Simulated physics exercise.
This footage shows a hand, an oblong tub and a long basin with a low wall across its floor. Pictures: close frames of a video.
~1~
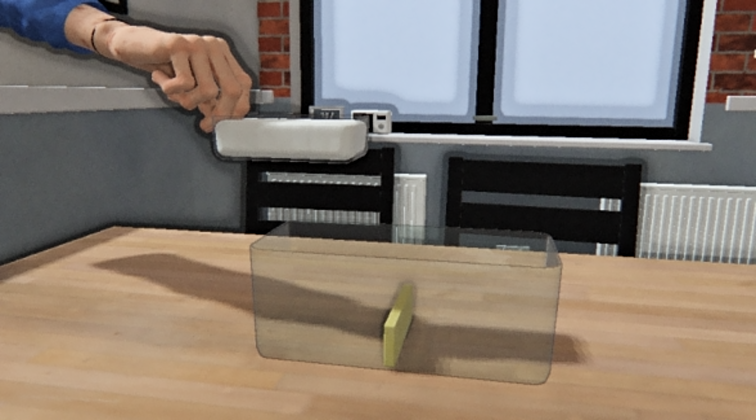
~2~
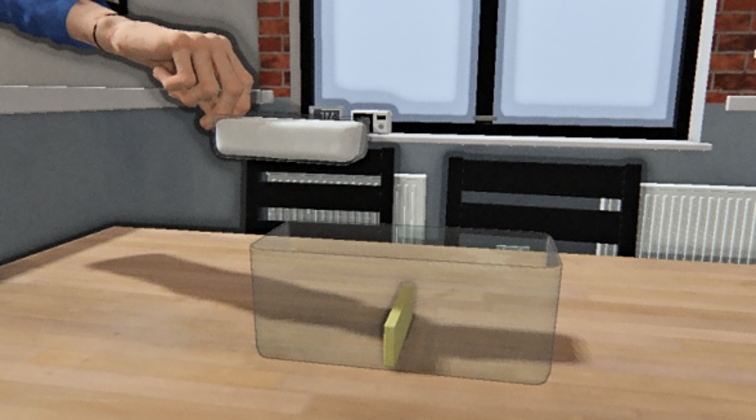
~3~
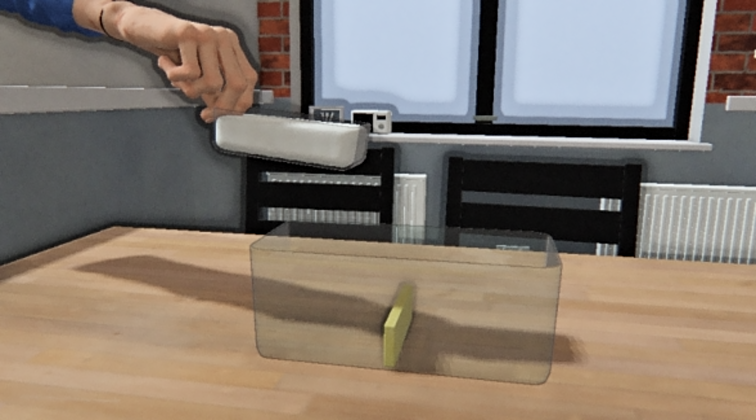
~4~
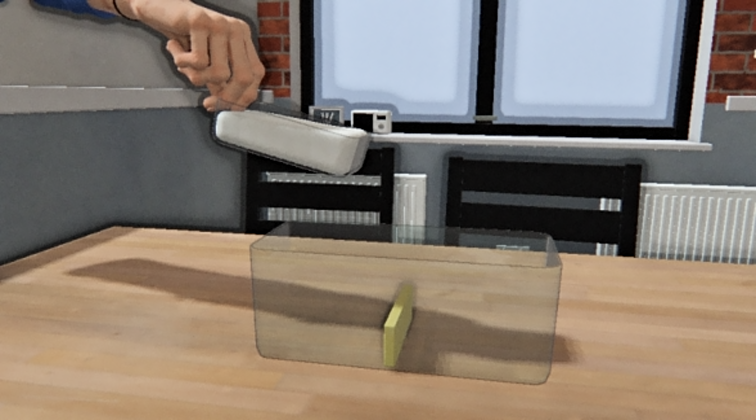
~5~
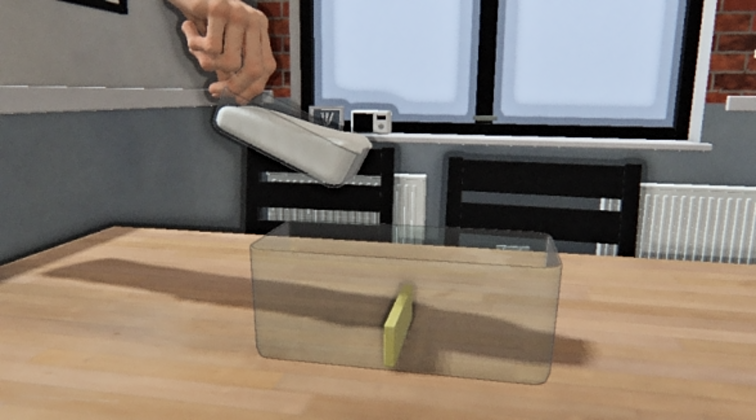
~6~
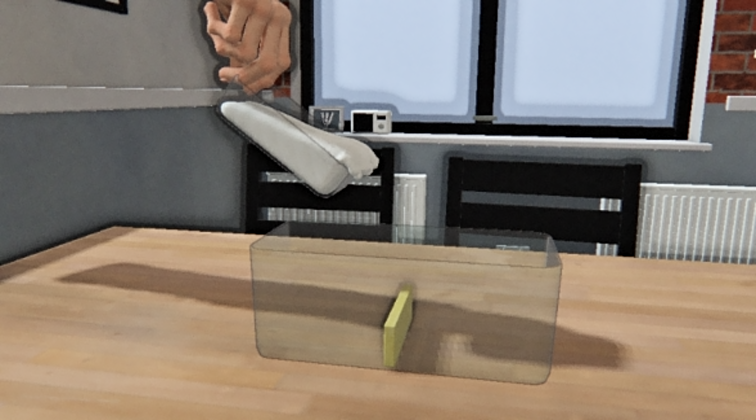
A hand tilting a white oblong tub steadily down to the right above a clear basin with a low yellow wall inside.
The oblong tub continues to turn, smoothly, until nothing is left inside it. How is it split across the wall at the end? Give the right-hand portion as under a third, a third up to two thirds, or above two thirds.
The right-hand portion is a third up to two thirds.
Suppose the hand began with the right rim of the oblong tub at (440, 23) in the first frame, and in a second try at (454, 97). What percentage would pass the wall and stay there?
Roughly 75 per cent, then roughly 80 per cent.
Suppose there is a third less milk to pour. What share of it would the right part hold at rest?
30 %.
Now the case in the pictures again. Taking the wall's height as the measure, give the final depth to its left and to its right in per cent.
About 30 left, about 20 right.
A moment on, the oblong tub is tipped right over and 6 per cent is still to pour, 44 is left of the wall and 44 right of it.
Next, the oblong tub is tipped right over and 0 per cent is still to pour, 47 is left of the wall and 49 right of it.
Then the oblong tub is tipped right over and 0 per cent is still to pour, 49 is left of the wall and 49 right of it.
Later the oblong tub is tipped right over and 0 per cent is still to pour, 49 is left of the wall and 49 right of it.
At rest 49 per cent lies left of the wall, 49 right of it and 2 outside.
